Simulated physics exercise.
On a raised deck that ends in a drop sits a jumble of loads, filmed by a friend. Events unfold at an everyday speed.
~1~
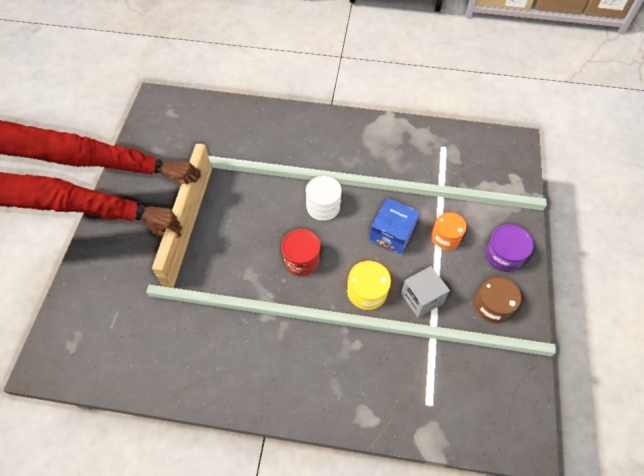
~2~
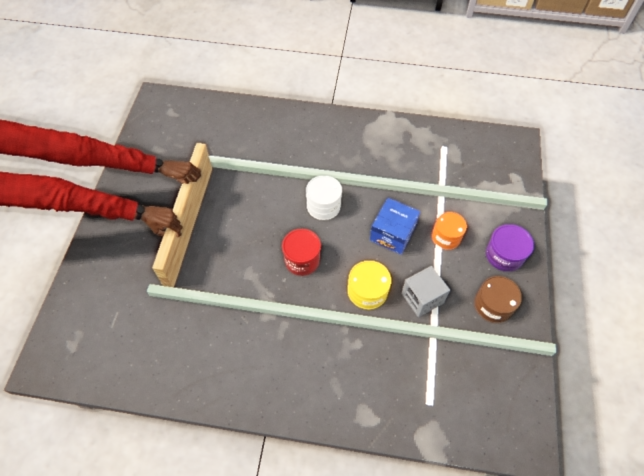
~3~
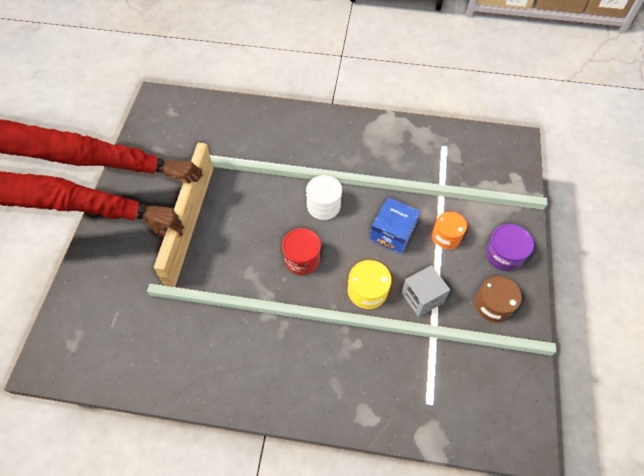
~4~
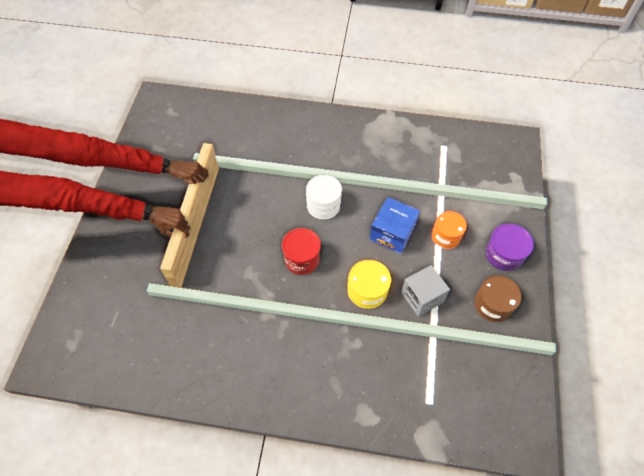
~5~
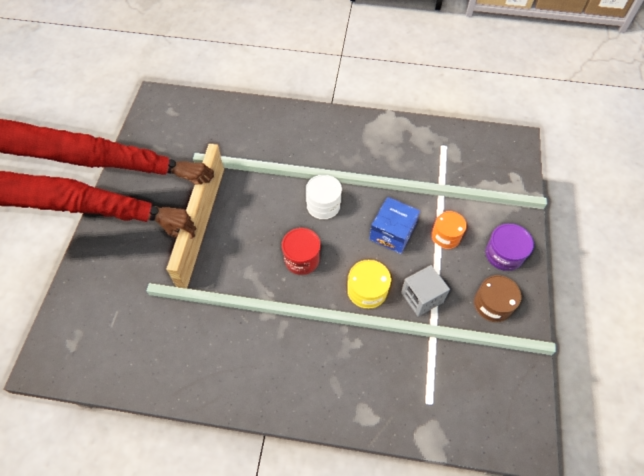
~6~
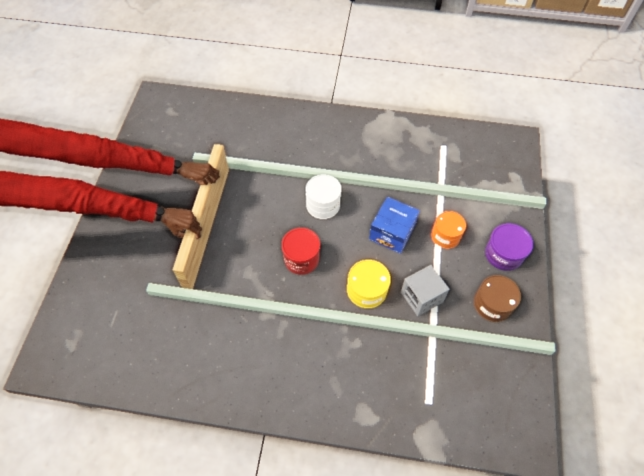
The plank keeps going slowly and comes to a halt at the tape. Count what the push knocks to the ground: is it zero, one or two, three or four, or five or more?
Lost: Nothing.
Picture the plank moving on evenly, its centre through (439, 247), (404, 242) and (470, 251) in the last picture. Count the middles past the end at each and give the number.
Respectively, 0, 0 and 2.
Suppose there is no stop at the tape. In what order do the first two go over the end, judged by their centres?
That would be the brown canister, followed by the purple pail.
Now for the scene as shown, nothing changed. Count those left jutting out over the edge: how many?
Overhang count: 0.
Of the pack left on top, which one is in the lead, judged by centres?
The one is the brown canister.
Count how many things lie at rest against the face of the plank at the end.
Contact count: 3.
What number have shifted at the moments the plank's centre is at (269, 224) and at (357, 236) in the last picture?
Counting first: 0, next 4.
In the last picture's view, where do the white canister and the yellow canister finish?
Reading them off: First (459, 212); then (457, 308).
Soon after, none off yet; purple pail at rest near (508, 248); brown canister at rest near (497, 299); orange canister at rest near (448, 230).
Then, none off yet; purple pail at rest near (508, 248); brown canister at rest near (497, 299); orange canister moved a little near (463, 228).
At rest, the number that fall off is zero.
